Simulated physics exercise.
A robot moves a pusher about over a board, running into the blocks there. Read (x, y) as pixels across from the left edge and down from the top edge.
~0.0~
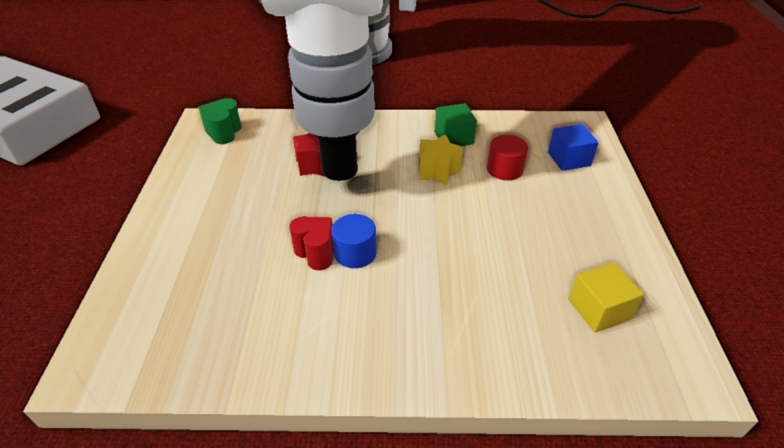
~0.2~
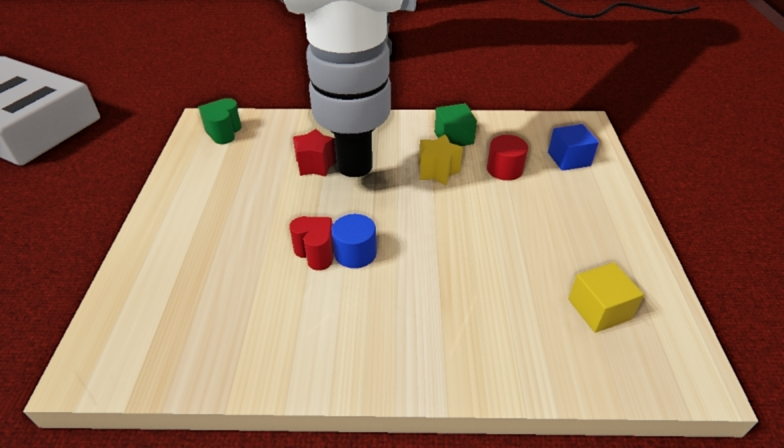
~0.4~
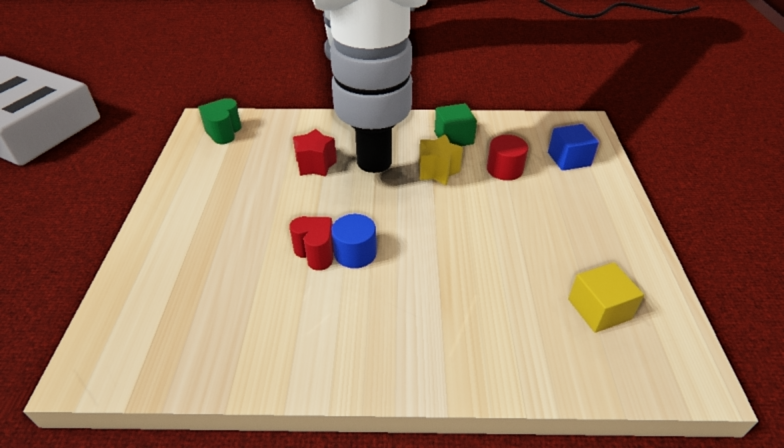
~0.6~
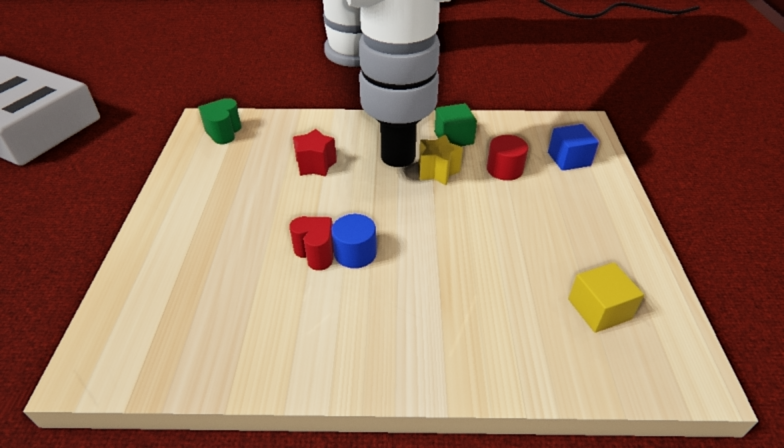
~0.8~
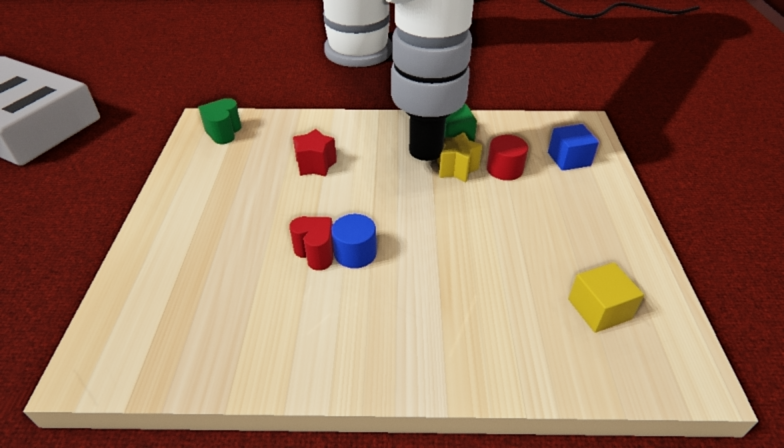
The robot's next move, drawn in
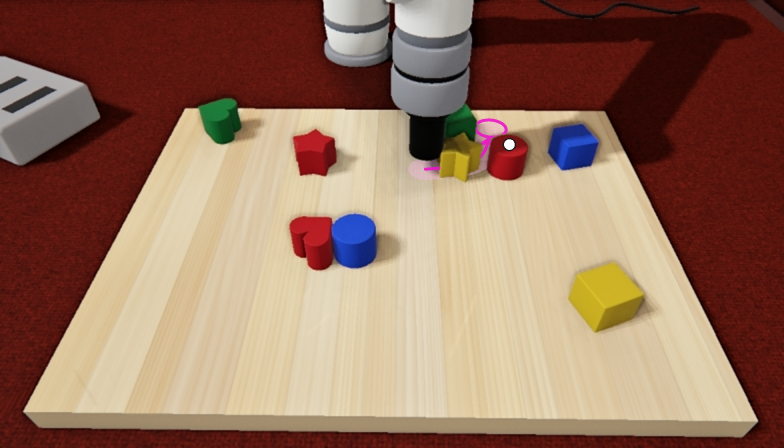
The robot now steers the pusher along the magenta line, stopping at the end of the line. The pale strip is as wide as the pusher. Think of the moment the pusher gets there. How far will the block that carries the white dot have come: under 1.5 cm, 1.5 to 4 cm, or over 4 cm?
The best fit is over 4 cm.
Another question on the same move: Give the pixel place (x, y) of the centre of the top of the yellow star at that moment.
Put as a pixel place, it's (522, 128).
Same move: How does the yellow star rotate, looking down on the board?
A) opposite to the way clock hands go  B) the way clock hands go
B
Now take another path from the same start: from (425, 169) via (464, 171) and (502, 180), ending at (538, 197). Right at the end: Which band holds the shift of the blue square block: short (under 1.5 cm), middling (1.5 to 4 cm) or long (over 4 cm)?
Displacement: 1.5 to 4 cm.
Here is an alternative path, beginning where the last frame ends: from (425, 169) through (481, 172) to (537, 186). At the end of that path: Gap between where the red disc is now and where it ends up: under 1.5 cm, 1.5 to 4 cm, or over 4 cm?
Answer: More than 4 cm.
Path on the board, from (425, 169) by way of (463, 165) and (486, 149) to (491, 128); the dot is on the red disc.
The first path, step by step. One third of the way, pusher at (467, 147); yellow star at (500, 140); red disc at (542, 145).
Two thirds of the way, pusher at (488, 131); yellow star at (521, 130), turned 15° clockwise; red disc at (551, 145).
At the end, pusher at (493, 111); green square block at (456, 108), turned 45° anticlockwise; yellow star at (522, 128), turned 30° clockwise; red disc at (551, 145); blue square block in place.
